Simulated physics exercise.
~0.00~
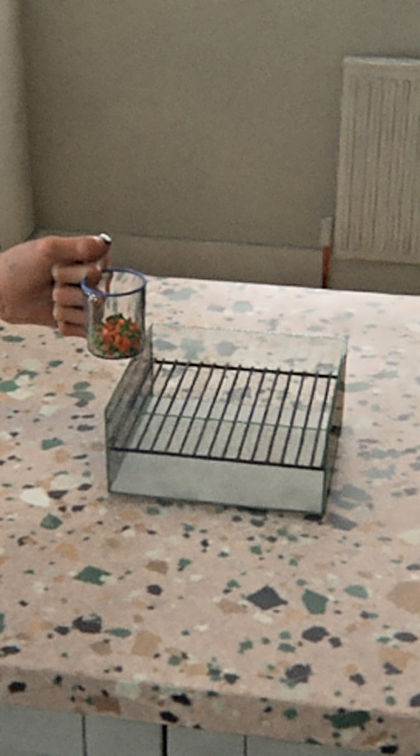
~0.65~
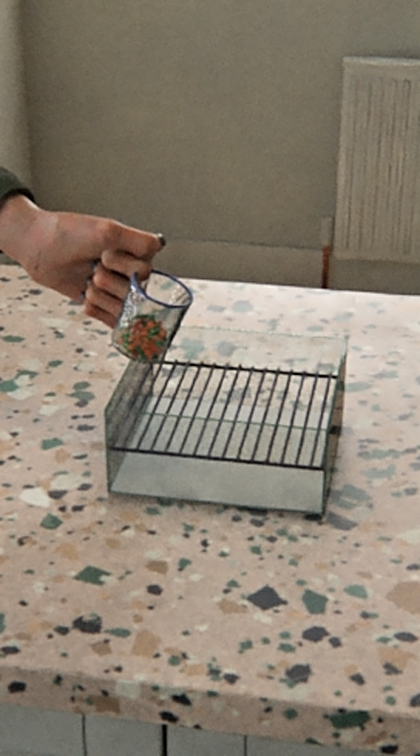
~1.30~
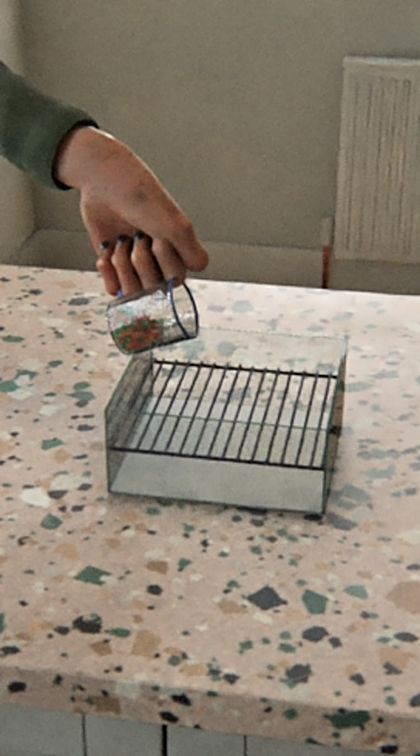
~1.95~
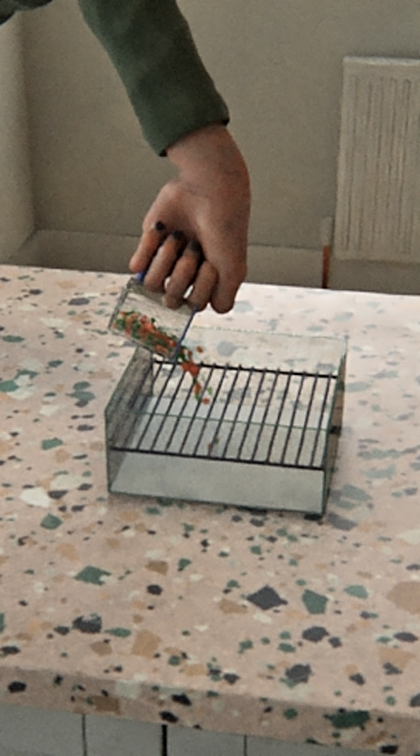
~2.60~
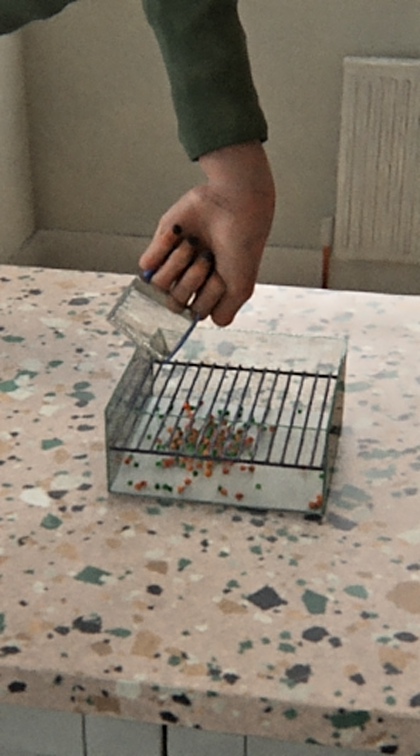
Hand tipping green and orange bits from a clear cup onto a wire rack, most falling through into the glass box below.
